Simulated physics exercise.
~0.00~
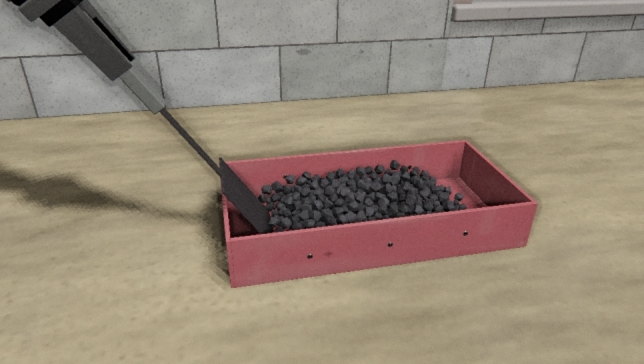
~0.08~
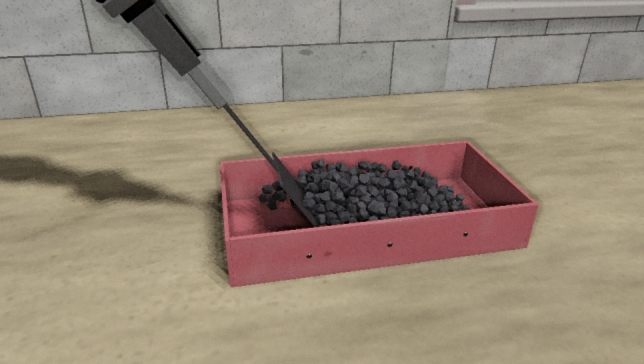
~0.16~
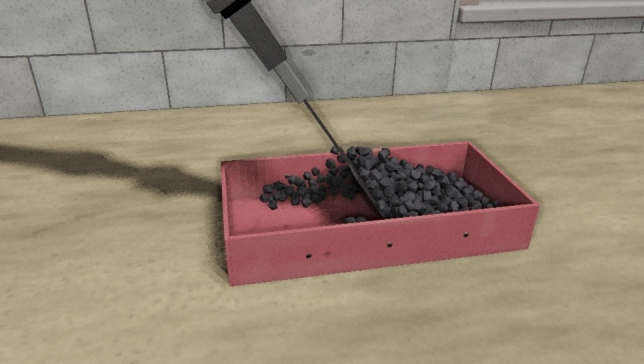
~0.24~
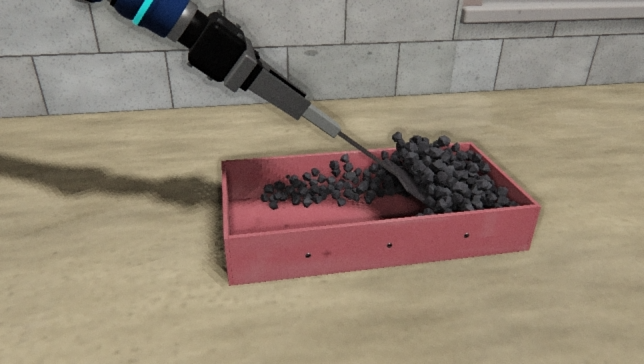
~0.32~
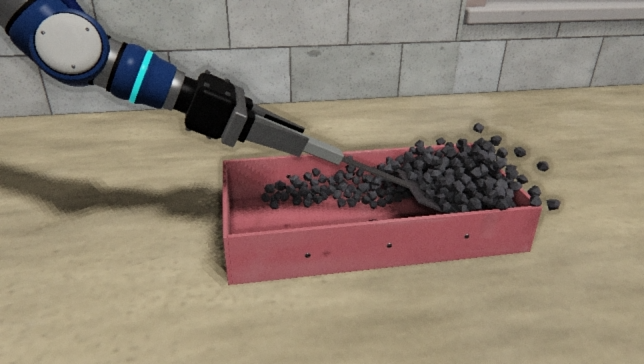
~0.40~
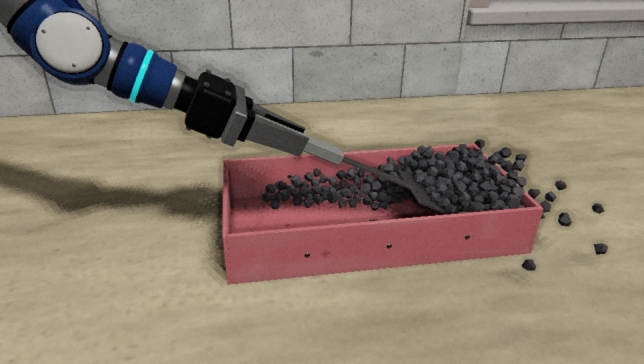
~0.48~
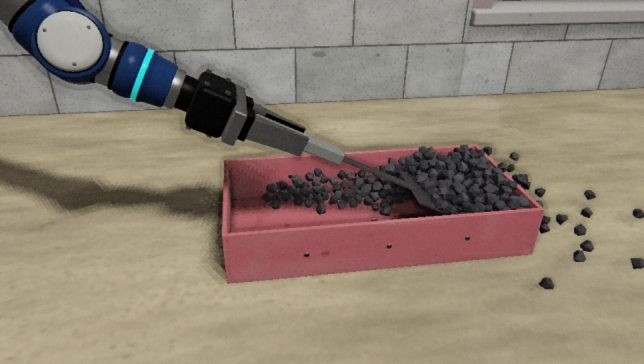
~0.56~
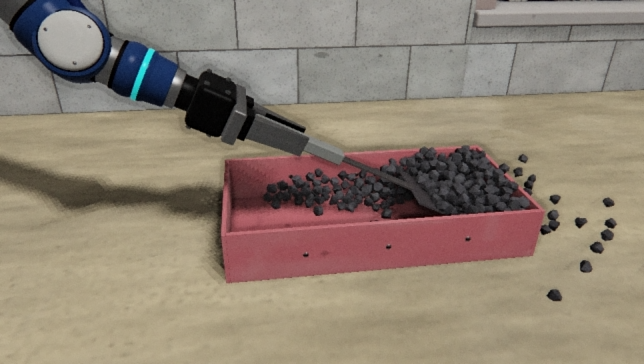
A robot arm's flat, dark paddle sweeps right through dark pebbles in a red tray, tilting as it heaps them at the far end. Some spill over the right edge and scatter on the table, while the paddle stops and most pebbles remain inside.
